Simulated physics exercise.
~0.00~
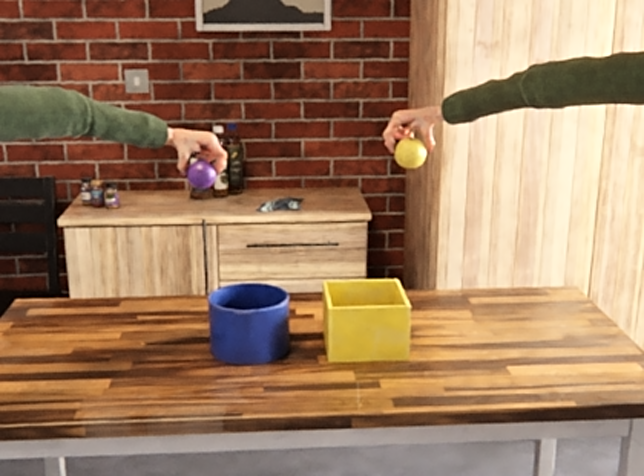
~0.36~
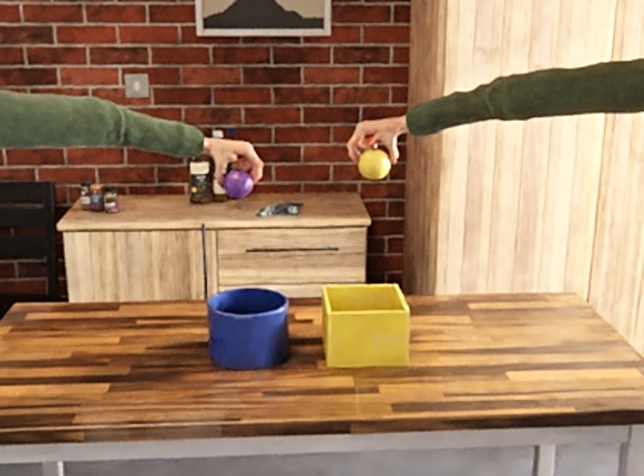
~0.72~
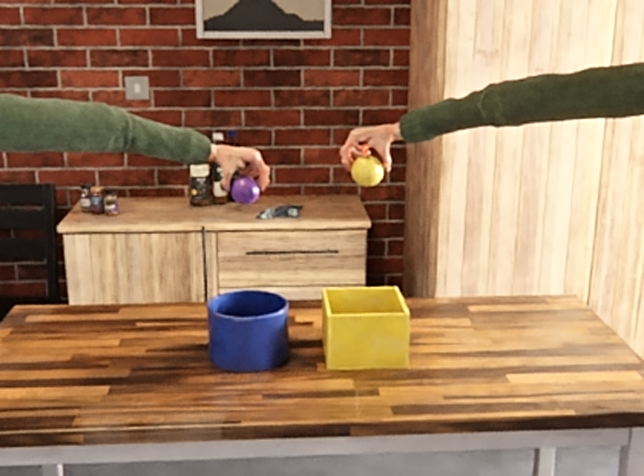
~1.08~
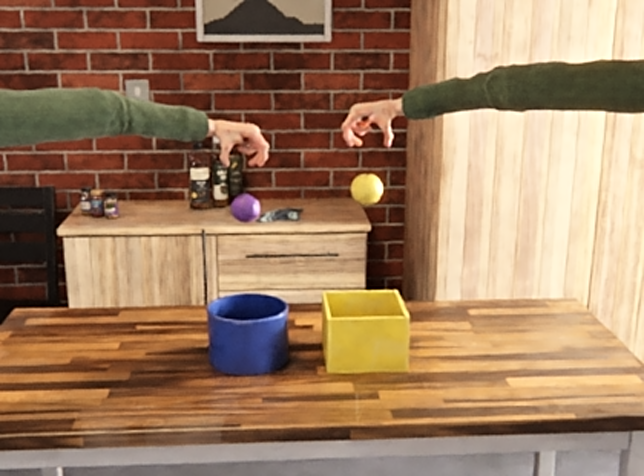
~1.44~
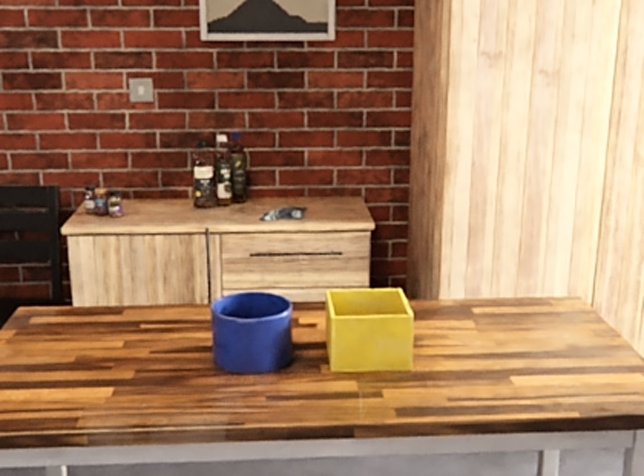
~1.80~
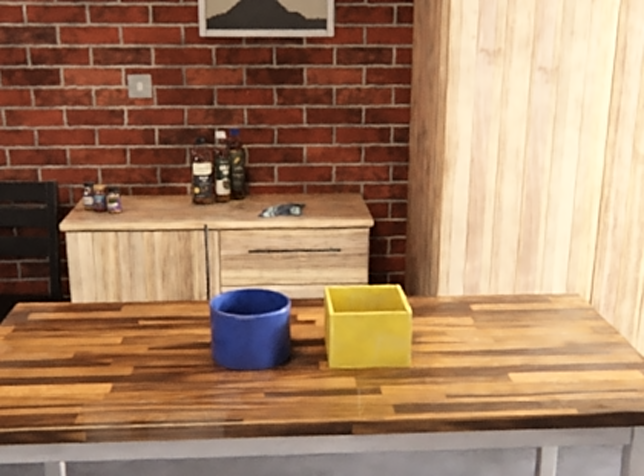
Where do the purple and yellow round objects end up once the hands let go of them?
Both end up inside the containers, the purple one in the blue pot on the left and the yellow one in the yellow box on the right.
